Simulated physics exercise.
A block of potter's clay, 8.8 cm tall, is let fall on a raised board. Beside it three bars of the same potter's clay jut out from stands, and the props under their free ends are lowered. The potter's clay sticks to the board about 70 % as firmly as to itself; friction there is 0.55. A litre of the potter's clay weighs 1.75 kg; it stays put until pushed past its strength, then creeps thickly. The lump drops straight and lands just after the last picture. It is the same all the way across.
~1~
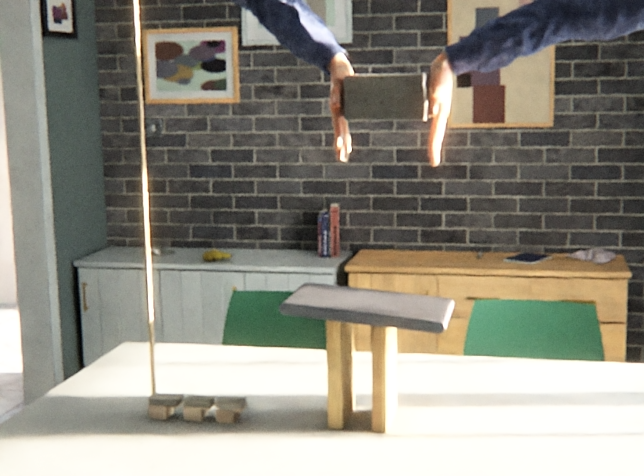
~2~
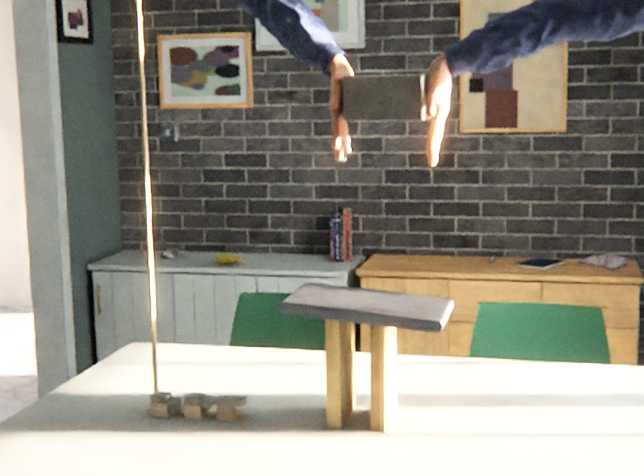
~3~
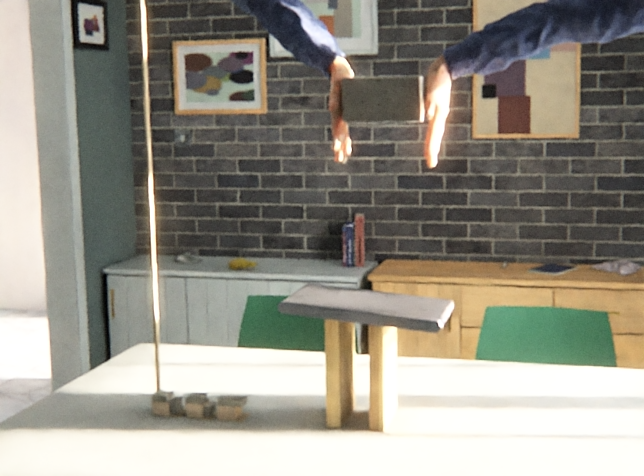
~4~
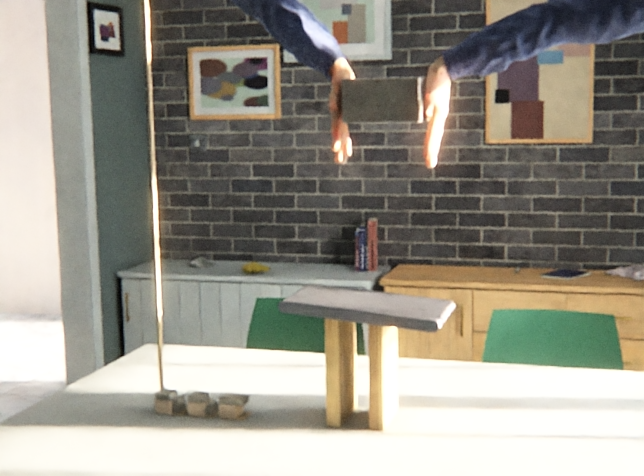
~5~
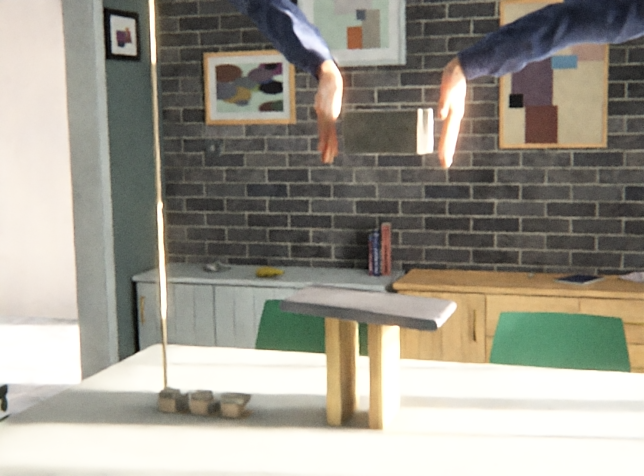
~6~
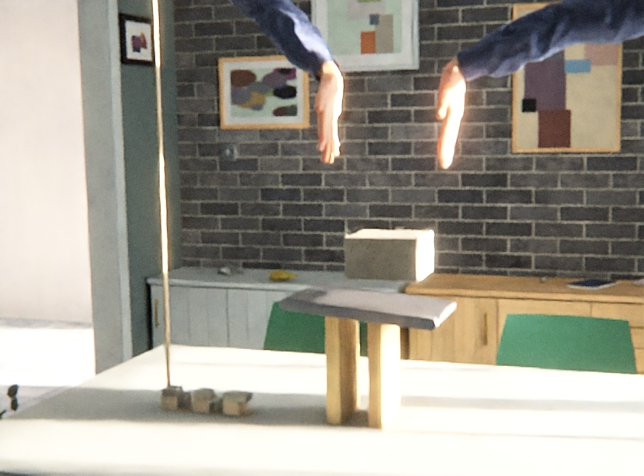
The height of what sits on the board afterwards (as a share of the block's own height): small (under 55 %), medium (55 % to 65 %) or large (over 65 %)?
The height of what sits on the board afterwards (as a share of the block's own height) is large, over 65 %.
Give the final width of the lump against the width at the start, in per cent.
Some 150 %.
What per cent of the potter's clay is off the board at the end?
About 25 % off the board.
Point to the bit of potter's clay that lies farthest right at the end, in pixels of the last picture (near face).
At about (432, 315).
Last picture + 0.11 s, it stands 79 % of its first height and none has gone off the board.
Last picture + 0.25 s, it stands 69 % of its first height and 20 % has gone off the board.
Last picture + 0.38 s, it stands 69 % of its first height and 27 % has gone off the board.
Last picture + 0.52 s, it stands 69 % of its first height and 27 % has gone off the board.
Last picture + 0.62 s, it stands 69 % of its first height and 27 % has gone off the board.
